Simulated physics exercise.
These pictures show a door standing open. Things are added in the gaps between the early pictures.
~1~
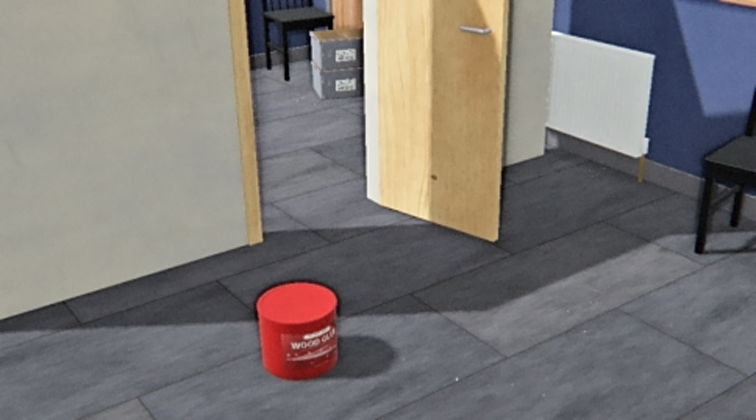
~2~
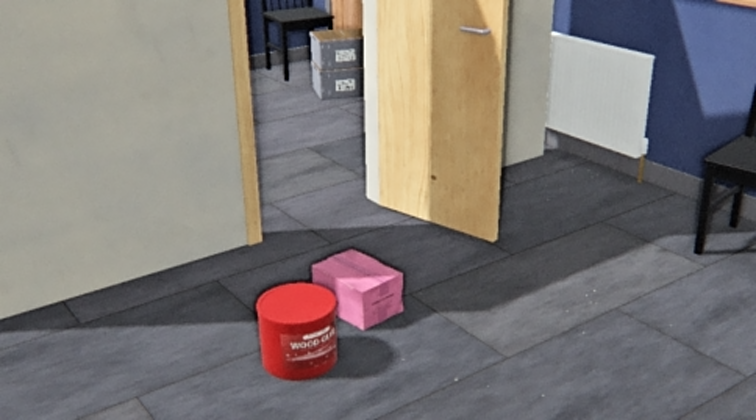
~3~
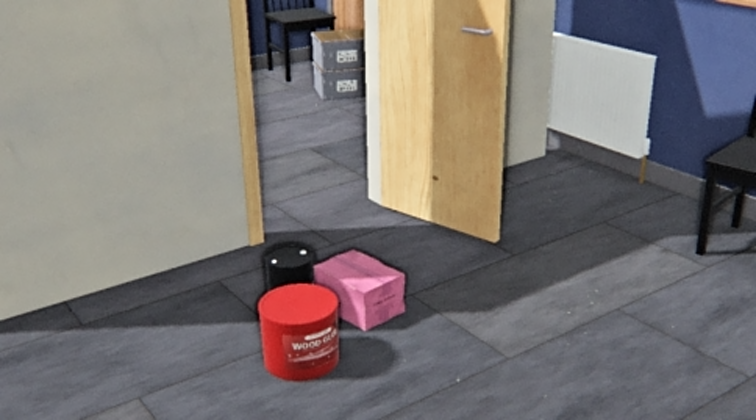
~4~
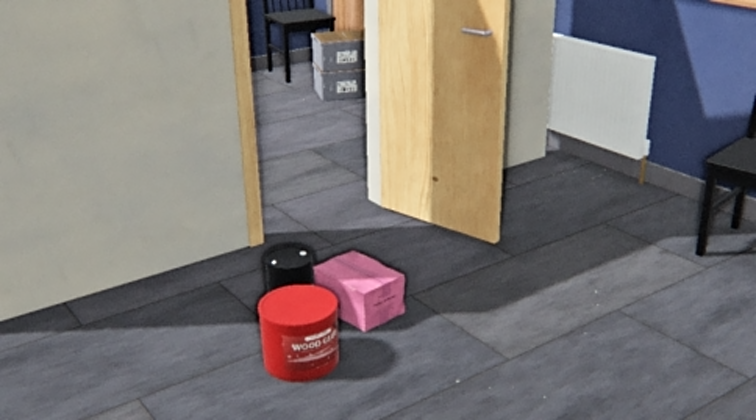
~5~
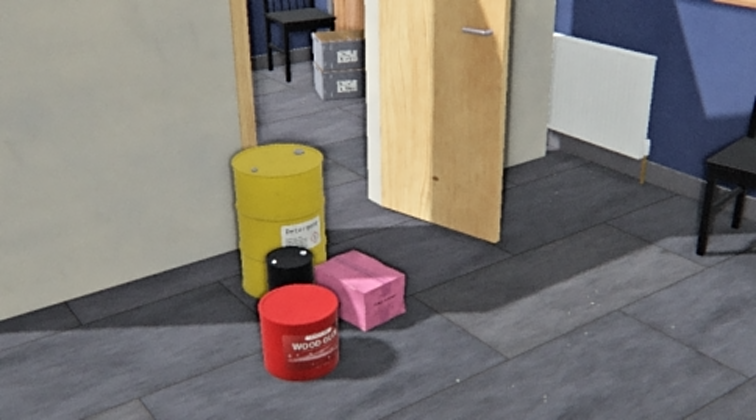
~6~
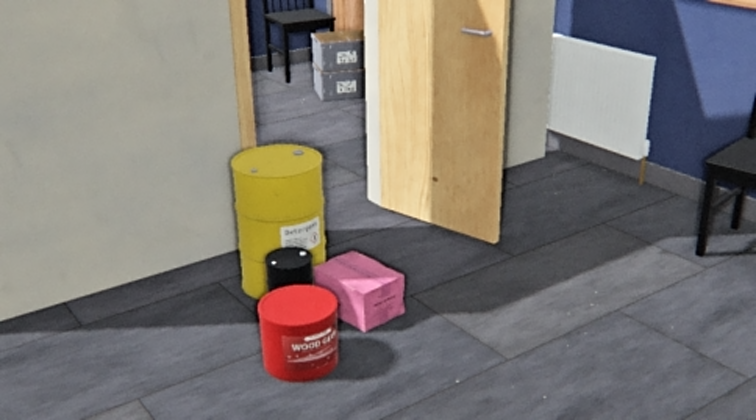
A room with dark grey floor tiles and an open doorway is seen from slightly above, with a further room beyond. A red pail sits in the foreground near a wide-open wooden door, with a white radiator and black chair to the right. The door and view stay still as a pink box appears behind the pail, then a black container, then a tall yellow drum.
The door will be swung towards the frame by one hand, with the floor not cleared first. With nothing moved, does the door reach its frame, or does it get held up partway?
It reaches its frame.
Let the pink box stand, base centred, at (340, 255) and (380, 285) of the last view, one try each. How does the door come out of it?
Try 1 - gets caught; try 2 - swings fully home.
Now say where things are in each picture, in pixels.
The first frame shows door wide open and still; red pail (299, 331).
The second frame shows door wide open and still; pink box (357, 288); red pail (298, 331).
The third frame shows door wide open and still; pink box (359, 289).
The fourth frame shows door wide open and still; red pail (300, 333).
The fifth frame shows door wide open and still; pink box (359, 289); red pail (300, 332).
The sixth frame shows door wide open and still; yellow drum (281, 223).
Then, 0.70 s past the last view, door 89° open.
Then, 1.40 s past the last view, door 62° open.
Then, 2.00 s past the last view, door 38° open.
Then, 2.60 s past the last view, door 14° open.
Finally, door 0° open; all 4 still in place. Final places as the last picture's camera would see them, yellow drum near (281, 223).
